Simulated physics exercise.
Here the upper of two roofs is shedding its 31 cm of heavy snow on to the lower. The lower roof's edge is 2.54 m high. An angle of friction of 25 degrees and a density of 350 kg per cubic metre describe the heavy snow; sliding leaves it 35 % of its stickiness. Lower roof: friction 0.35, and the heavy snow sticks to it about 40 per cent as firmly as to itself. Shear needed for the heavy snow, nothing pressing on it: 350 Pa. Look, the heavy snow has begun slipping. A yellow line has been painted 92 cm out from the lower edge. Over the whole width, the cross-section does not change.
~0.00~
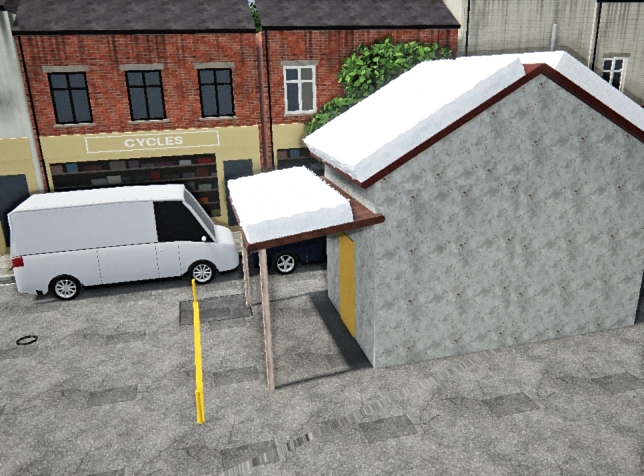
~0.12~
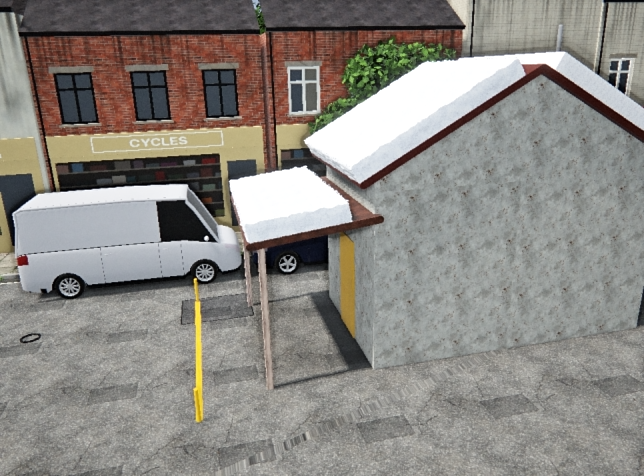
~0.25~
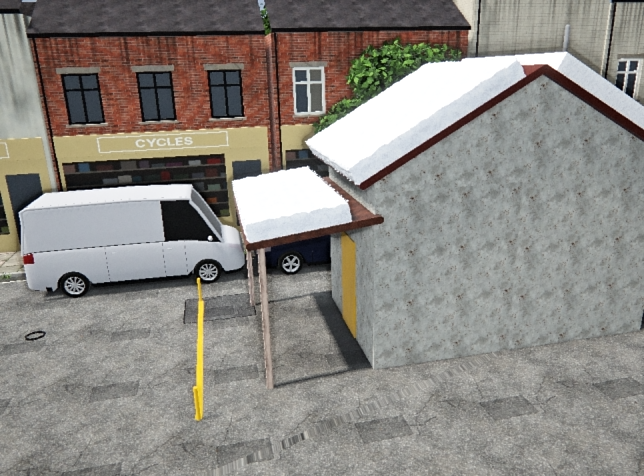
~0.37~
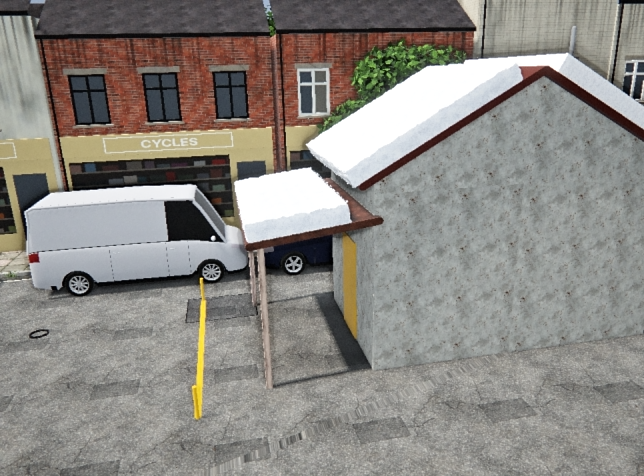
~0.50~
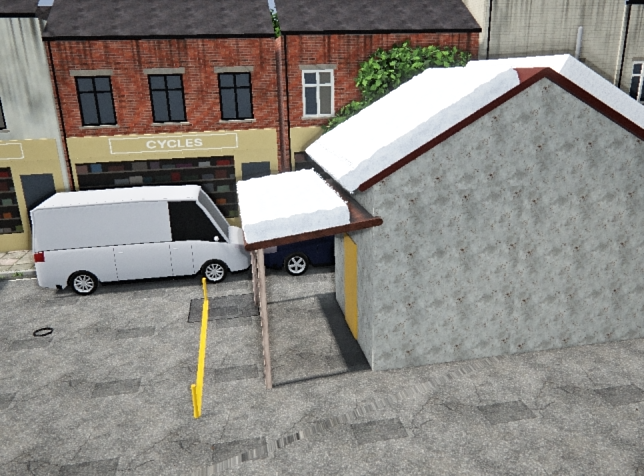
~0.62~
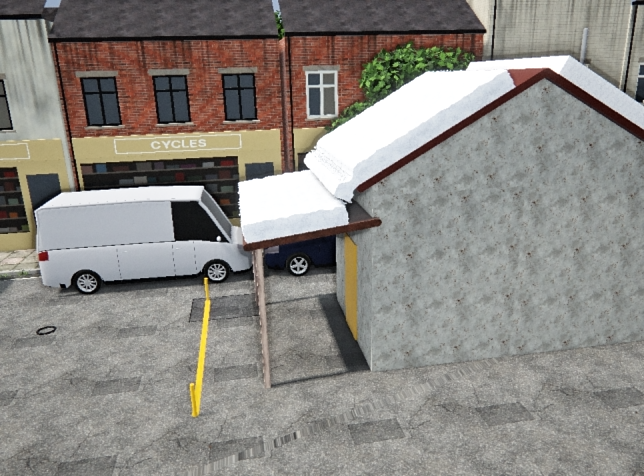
In this clip, as the view shifts slightly around a grey building beside a parked white van, the thick snow on its upper roof slides slowly a short way down to the left, its lower edge bending over the snow-covered lower roof.
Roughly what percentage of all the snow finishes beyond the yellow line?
About 2 %.
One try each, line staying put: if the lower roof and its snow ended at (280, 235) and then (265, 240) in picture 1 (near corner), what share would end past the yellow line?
The first try gives 16 percent and the second gives 8 percent.
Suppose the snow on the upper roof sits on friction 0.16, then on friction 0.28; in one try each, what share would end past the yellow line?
I'd say 30 %, followed by 16 %.
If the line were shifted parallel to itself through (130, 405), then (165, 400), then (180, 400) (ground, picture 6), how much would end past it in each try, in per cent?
In order, some 0, 0 and 1 percent would end past it.
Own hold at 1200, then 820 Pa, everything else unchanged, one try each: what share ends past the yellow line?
0 %, then 0 %.
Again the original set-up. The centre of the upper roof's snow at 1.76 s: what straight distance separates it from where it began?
It sits some 1.6 m from where it began.
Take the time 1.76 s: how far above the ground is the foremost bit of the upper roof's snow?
3.0 m, roughly.
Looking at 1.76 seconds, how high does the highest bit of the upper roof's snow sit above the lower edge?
About 1.7 m.
By 1.14 s, none is below the lower edge and 0 % is past the line.
By 1.76 s, none is below the lower edge and 0 % is past the line.
By 2.38 s, none is below the lower edge and 0 % is past the line.
By 3.00 s, 7 % is below the lower edge and 0 % is past the line.
By 5.40 s, at the end, 15 % is below the lower edge and 2 % is past the line.
